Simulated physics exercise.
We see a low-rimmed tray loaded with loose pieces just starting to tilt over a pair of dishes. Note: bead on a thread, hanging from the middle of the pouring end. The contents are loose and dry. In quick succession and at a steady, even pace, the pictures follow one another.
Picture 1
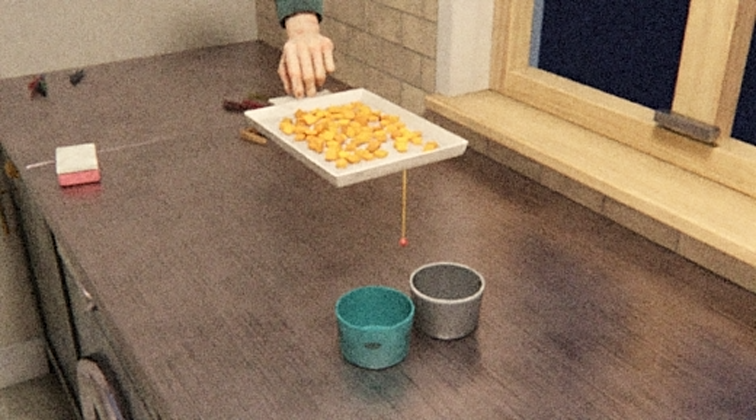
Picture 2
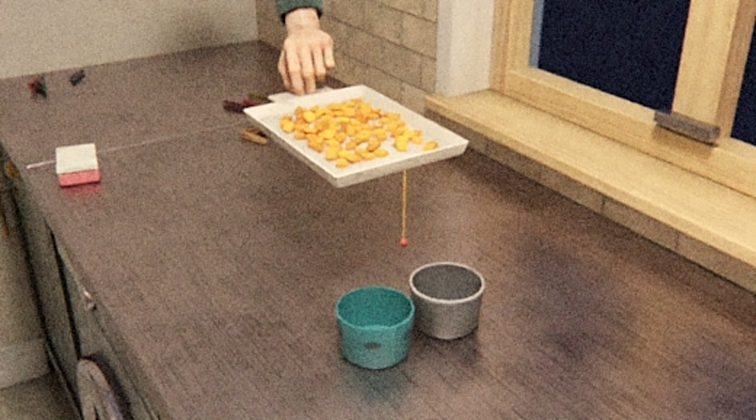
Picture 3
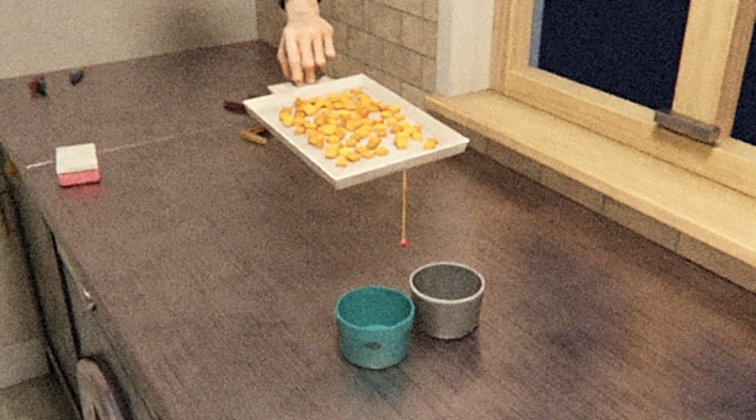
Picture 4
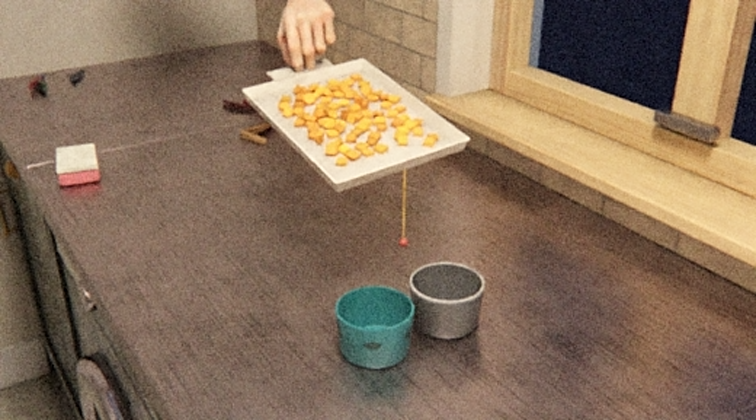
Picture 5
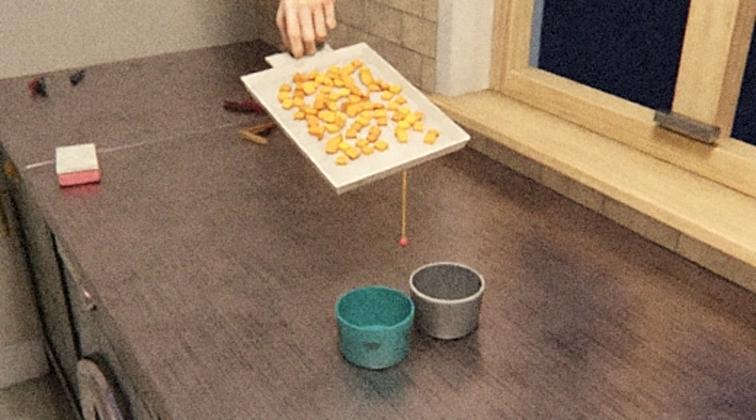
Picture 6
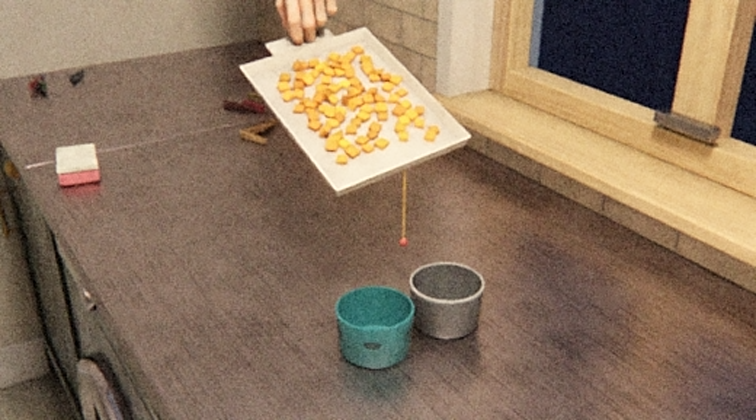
White tray of small orange crackers tilting steadily as a hand raises its far end above a teal dish and grey dish.
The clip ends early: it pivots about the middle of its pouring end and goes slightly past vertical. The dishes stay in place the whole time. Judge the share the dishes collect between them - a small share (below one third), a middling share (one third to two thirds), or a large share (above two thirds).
A small share.
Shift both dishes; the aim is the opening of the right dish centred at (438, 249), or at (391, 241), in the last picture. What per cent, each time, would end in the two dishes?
The first position comes out at 60 per cent, the other at 10 per cent.
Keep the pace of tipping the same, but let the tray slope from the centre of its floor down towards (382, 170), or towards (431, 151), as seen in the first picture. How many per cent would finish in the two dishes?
The share is 30 per cent in the first and 0 per cent in the second.
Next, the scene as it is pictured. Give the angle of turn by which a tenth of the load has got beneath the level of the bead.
Somewhere near 75°.
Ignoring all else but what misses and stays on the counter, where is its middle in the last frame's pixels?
At about (358, 317).
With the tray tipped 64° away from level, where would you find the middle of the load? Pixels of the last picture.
The load's middle is around (361, 165).
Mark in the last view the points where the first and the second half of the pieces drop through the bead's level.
Close to (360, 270), then close to (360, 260).
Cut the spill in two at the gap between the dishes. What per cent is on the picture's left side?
It amounts to some 100 percent.
Soon, tray tipped steeply; nearly all on the tray; a small part in the air.
A while on, tray tipped past a quarter turn; about a quarter on the tray; a small part in the left dish; a stray few in the right dish; about half outside both; about a quarter in the air.
Towards the end, tray tipped past a quarter turn; a small part in the left dish; a small part in the right dish; most outside both.
Finally, tray tipped past a quarter turn; a small part in the left dish; a small part in the right dish; most outside both.
